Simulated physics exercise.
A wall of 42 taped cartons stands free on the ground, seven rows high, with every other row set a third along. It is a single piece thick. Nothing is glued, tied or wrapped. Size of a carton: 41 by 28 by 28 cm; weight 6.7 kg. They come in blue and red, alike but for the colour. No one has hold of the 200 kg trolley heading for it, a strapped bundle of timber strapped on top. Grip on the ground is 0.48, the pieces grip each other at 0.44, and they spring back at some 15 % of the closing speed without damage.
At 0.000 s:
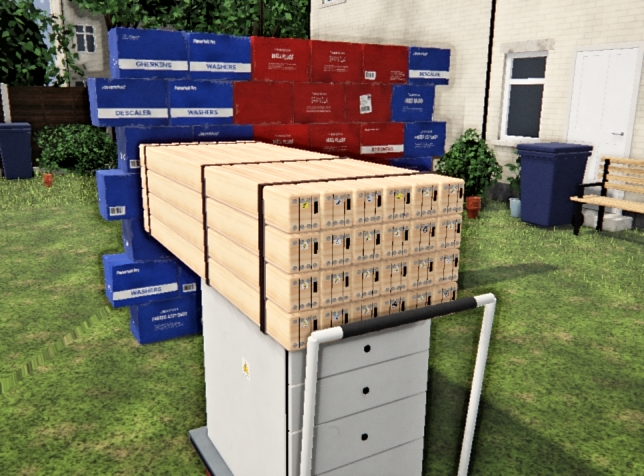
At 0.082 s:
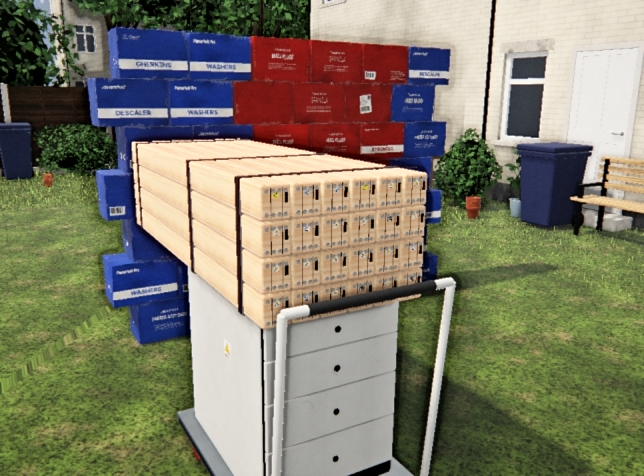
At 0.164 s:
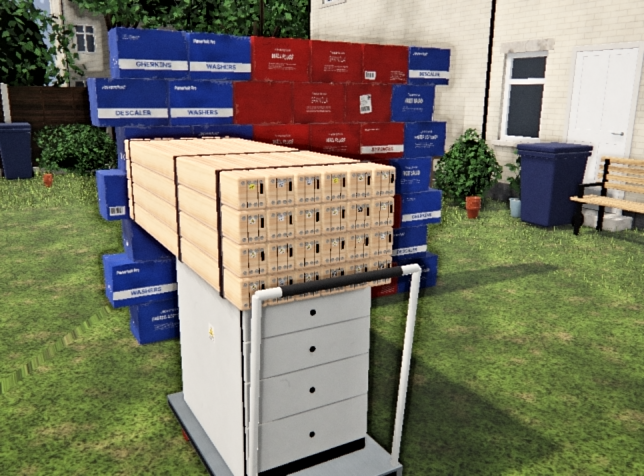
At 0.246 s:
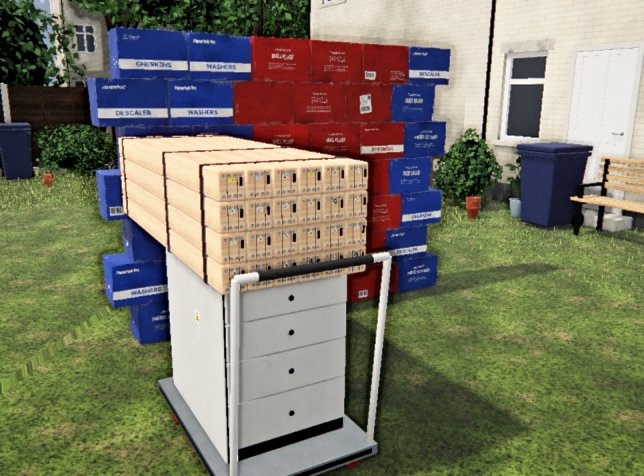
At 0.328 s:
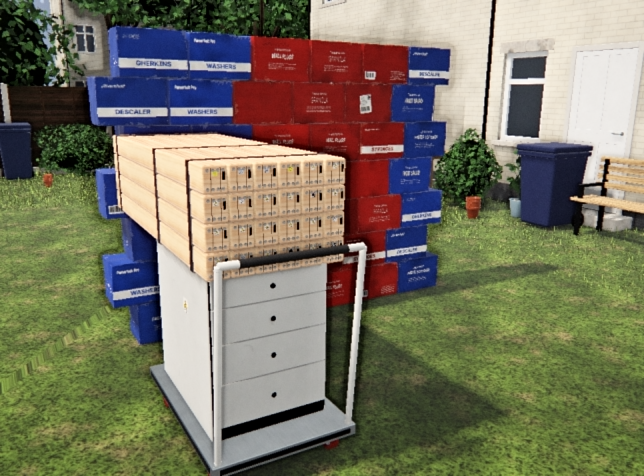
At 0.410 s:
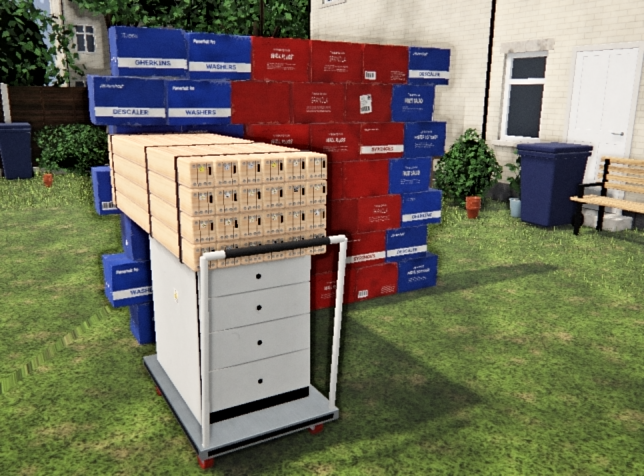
The clip opens on a grassy yard where a trolley carrying a grey drawer cabinet and strapped pale bundles stands before a wall of blue and red cartons. Untouched, the trolley rolls away toward the wall, drifting left. Its load then meets the cartons, and several shift slightly.
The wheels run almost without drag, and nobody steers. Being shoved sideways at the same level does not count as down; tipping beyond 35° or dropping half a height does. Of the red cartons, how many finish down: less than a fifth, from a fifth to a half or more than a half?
The part is under a fifth.
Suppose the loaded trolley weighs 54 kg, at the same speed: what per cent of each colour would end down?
In that case blue 50, red 10 per cent.
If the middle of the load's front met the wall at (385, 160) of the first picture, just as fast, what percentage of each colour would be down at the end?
Then blue 30, red 40 per cent.
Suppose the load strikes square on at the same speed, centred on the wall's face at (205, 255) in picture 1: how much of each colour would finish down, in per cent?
In that case blue 60, red 60 per cent.
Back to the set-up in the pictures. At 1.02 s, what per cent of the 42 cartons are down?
By then 20 per cent.
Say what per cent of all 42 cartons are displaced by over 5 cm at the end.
Shifted: 45 per cent.
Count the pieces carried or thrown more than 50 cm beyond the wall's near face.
About 12.
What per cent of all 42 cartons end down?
Roughly 20 per cent of them.
After 0.66 s, load 56 cm past the wall's line, still rolling; none of the 21 red cartons down (2 of 42 in all colours); top red carton 48 mm from its place.
After 1.02 s, load 1.00 m past the wall's line, still rolling; none of the 21 red cartons down (8 of 42 in all colours); top red carton 12 cm from its place.
After 1.86 s, load 1.42 m past the wall's line, still rolling; none of the 21 red cartons down (9 of 42 in all colours); top red carton 14 cm from its place.
In the end (4.5 s), load 1.45 m past the wall's line, stopped; none of the 21 red cartons down (9 of 42 in all colours); top red carton 14 cm from its place; top blue carton unmoved. That is 0 per cent. From the last view, middles, top red carton near (263, 62), top blue carton near (419, 67).
